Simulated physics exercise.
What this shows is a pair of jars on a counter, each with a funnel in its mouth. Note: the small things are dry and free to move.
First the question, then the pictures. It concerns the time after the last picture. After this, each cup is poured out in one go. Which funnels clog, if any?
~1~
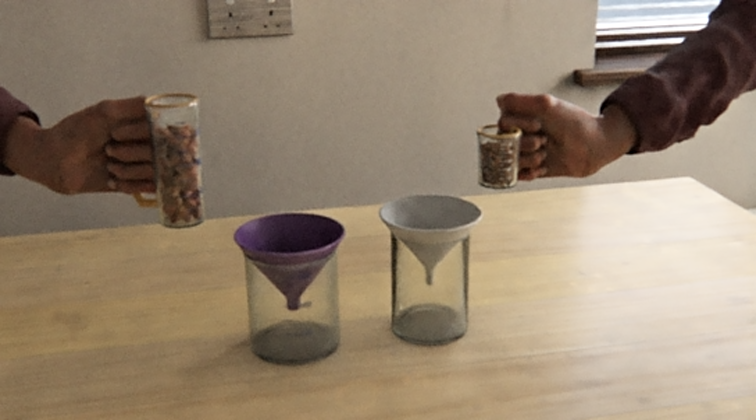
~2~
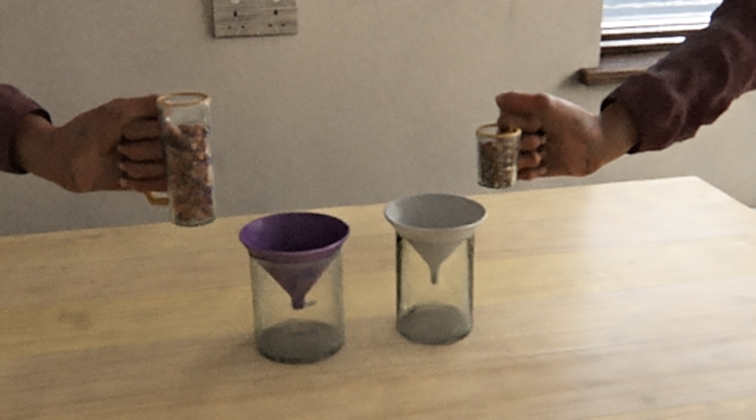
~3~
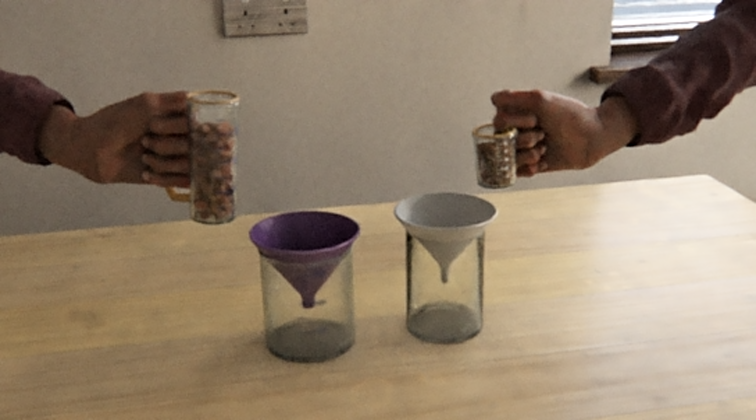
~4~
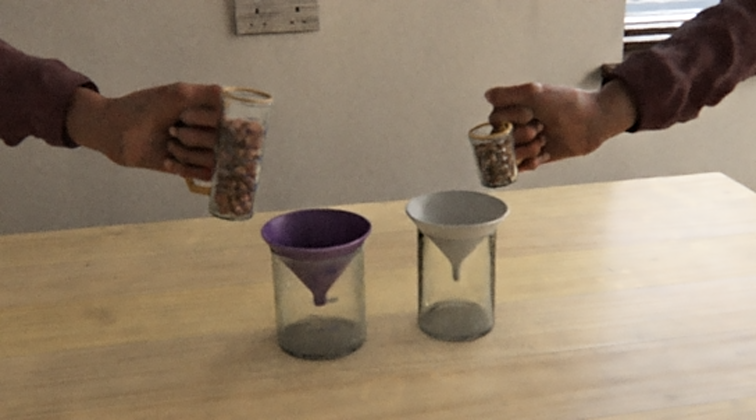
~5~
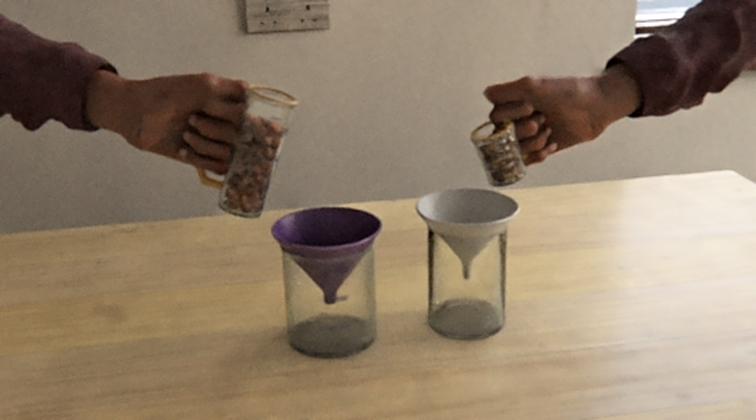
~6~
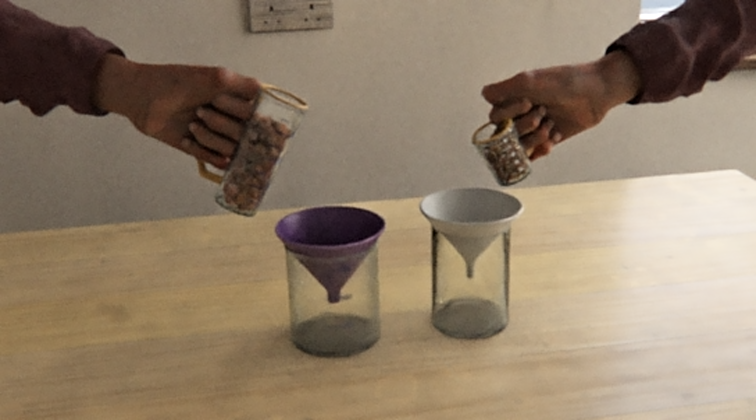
The left one plugs up, and the right one plugs up.
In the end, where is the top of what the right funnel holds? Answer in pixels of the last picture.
The topmost pieces end close to (453, 231).
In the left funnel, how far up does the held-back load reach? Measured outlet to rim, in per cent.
It works out near 95 percent.
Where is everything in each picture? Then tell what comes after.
In the first picture, left funnel near (290, 241), outlet at (294, 307), narrower than one piece; left cup near (177, 162), holding hazelnuts; right funnel near (430, 220), outlet at (430, 286), narrower than one piece; right cup near (498, 157), holding cereal balls.
In the second picture, left cup near (189, 160), upright; right cup near (498, 157), upright.
In the third picture, left cup near (213, 158), tipped 4°; right cup near (496, 156), tipped 4°.
In the fourth picture, left cup near (239, 155), tipped 12°; right cup near (495, 155), tipped 12°.
In the fifth picture, left cup near (256, 153), tipped 20°; right cup near (500, 154), tipped 20°.
In the sixth picture, left funnel near (331, 234), outlet at (334, 299); left cup near (259, 152), tipped 27°; right funnel near (471, 214), outlet at (470, 279); right cup near (503, 153), tipped 27°.
Then, 0.63 s on from there, left, the whole lot still in the cup; right, the whole lot still in the cup.
Then, 1.18 s on from there, left, all but a few still in the cup, only a few in or over the funnel; right, near two thirds still in the cup, near a third in or over the funnel.
Then, 1.66 s on from there, left, near a quarter still in the cup, the bulk in or over the funnel; right, the whole lot in or over the funnel.
In the end, left, the whole lot stuck in the funnel, none at all down in the jar; right, the whole lot stuck in the funnel, none at all down in the jar.
